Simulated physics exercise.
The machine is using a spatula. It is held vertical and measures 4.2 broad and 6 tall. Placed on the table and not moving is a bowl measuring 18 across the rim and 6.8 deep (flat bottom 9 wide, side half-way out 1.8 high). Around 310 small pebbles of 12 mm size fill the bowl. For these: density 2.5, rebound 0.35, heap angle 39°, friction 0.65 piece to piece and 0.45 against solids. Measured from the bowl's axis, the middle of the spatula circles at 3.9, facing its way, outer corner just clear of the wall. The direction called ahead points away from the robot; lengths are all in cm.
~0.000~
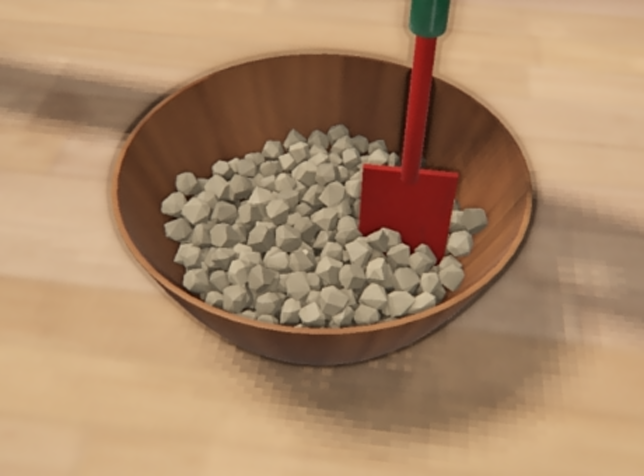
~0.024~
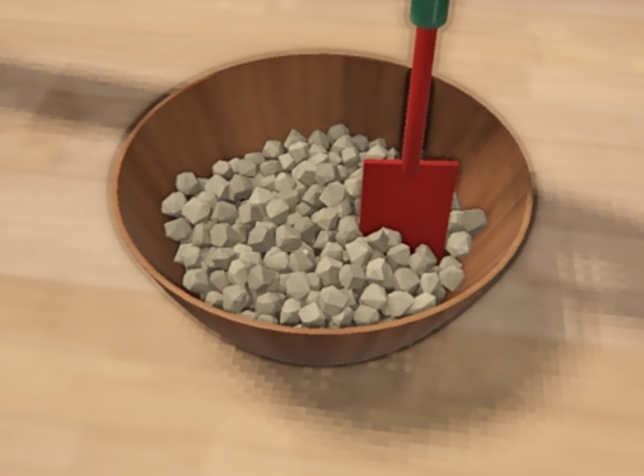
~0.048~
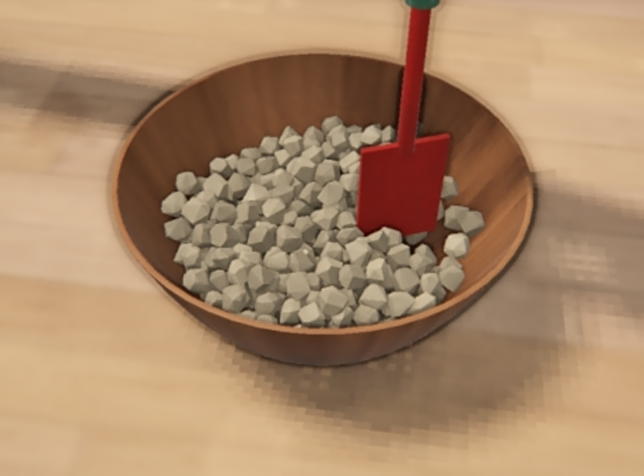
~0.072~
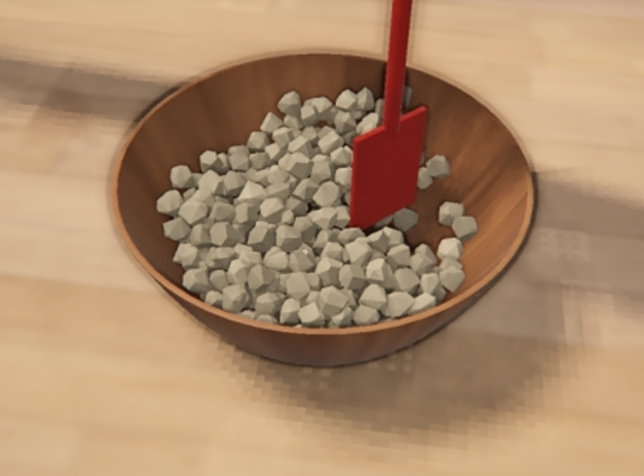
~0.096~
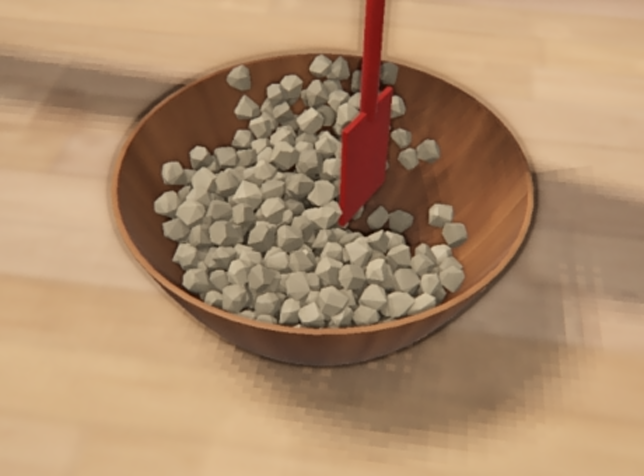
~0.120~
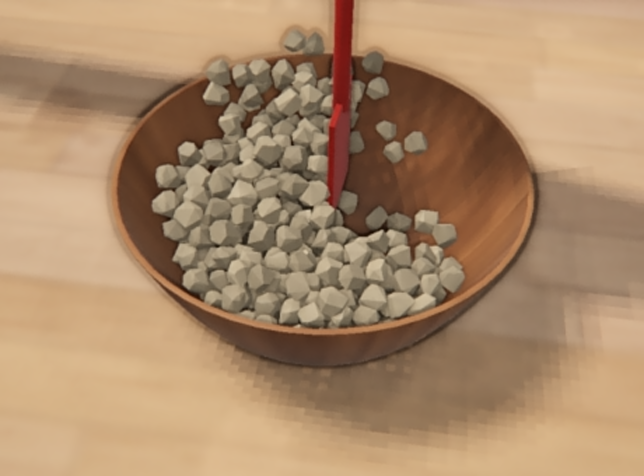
A red spatula sweeps through small grey pebbles in a brown bowl, pushing some up to the far rim.
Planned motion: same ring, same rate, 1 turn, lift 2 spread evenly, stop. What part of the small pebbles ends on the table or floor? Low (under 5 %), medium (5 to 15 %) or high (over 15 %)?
High - over 15 %.
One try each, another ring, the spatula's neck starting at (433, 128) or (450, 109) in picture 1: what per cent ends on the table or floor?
Roughly 20 % and 10 %.
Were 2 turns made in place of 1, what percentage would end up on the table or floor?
Roughly 35 per cent.
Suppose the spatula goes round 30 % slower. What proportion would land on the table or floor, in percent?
It would come to around 10 percent.
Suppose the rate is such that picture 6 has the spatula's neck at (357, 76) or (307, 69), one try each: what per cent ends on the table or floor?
First try: Around 15 %; second try: Around 30 %.
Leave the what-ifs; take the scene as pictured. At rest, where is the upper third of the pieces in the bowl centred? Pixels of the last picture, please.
(390, 191).
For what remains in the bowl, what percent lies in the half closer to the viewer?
Around 45 per cent of what the bowl keeps.
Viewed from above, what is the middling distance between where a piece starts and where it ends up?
I'd estimate close to 8 cm.
After 0.24 s, 189° round, highest piece 9 above the table; 292 in the bowl, 17 in flight or on the tool.
After 0.36 s, 291° round, highest piece 10 above the table; 268 in the bowl, 20 on the table or floor, 21 in flight or on the tool.
After 0.62 s, 0° round, highest piece 8 above the table; 244 in the bowl, 63 on the table or floor, 2 in flight or on the tool.
After 1.32 s, 0° round, highest piece 8 above the table; 244 in the bowl, 65 on the table or floor.
In the end, 244 in the bowl, 65 on the table or floor. That is 21 % on the table or floor.
